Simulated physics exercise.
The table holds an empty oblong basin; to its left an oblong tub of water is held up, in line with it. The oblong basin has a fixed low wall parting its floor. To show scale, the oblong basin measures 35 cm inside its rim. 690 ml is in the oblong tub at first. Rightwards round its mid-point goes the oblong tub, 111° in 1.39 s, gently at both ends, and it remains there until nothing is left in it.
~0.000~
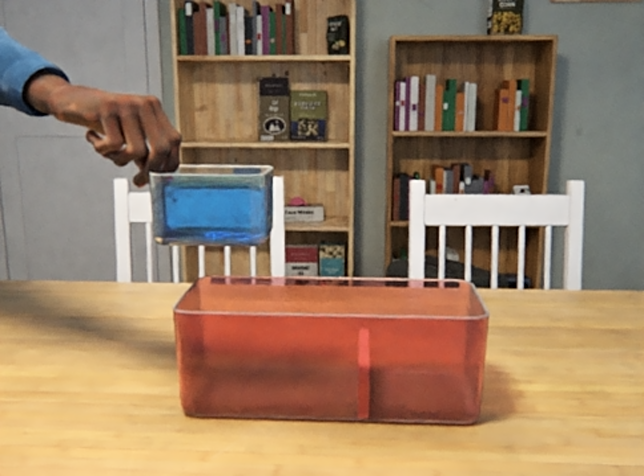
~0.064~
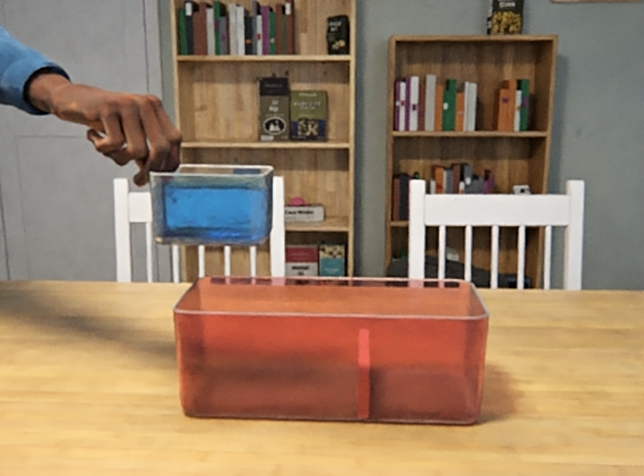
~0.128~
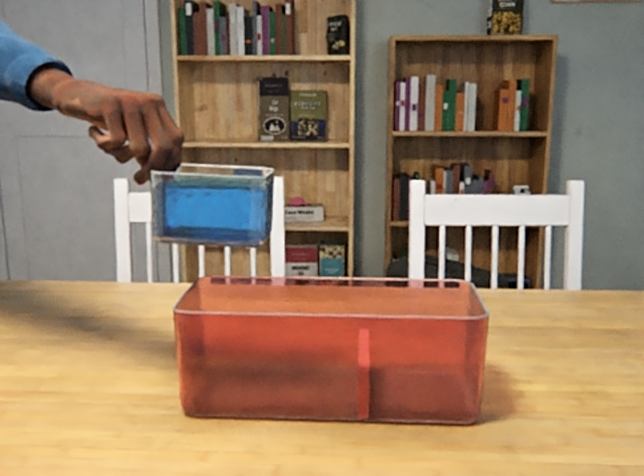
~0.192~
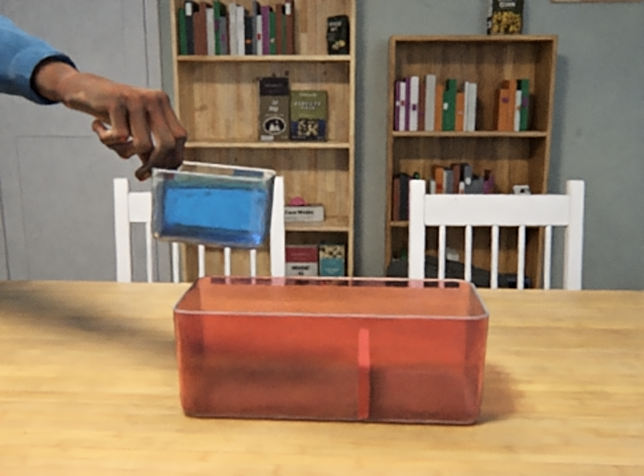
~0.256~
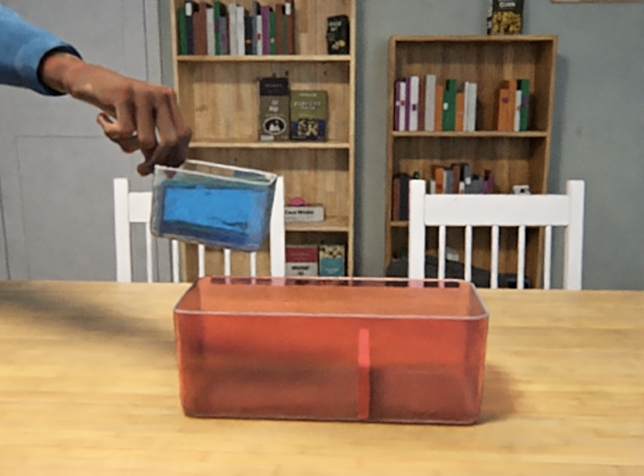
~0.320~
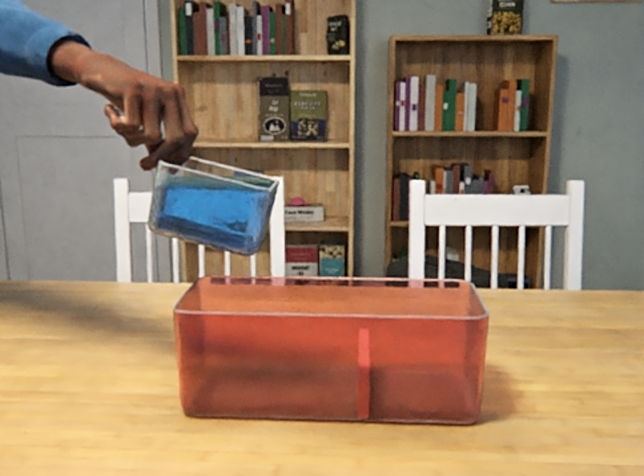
The footage shows a hand holding a clear tub of blue water above the left part of a red, see-through oblong basin on a wooden table, then slowly tilting the tub slightly to the right.
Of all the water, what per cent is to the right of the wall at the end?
I would say 1 percent.
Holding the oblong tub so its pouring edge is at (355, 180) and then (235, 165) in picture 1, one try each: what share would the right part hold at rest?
In order, 85 and 0 per cent.
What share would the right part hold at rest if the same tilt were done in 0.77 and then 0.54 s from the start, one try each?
Try 1: 5 %; try 2: 5 %.
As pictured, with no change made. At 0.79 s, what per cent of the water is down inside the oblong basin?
I'd estimate some 24 percent of the liquid.
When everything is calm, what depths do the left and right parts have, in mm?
The left side settles near 24 mm and the right side near 0 mm.
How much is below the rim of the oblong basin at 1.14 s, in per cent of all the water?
Near 86 in a hundred.
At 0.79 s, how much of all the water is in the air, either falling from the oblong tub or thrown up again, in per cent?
At that moment, about 26 percent.
Then, 0.79 s in, the tilt is 67° and 49 per cent is still to pour, 24 is left of the wall and 0 right of it.
Then, 1.14 s in, the tilt is 102° and 9 per cent is still to pour, 85 is left of the wall and 0 right of it.
Then, 1.50 s in, the tilt is 111° and 0 per cent is still to pour, 99 is left of the wall and 1 right of it.
Then, 1.89 s in, the tilt is 111° and 0 per cent is still to pour, 99 is left of the wall and 1 right of it.
Finally, 99 per cent lies left of the wall, 1 right of it and 1 outside.
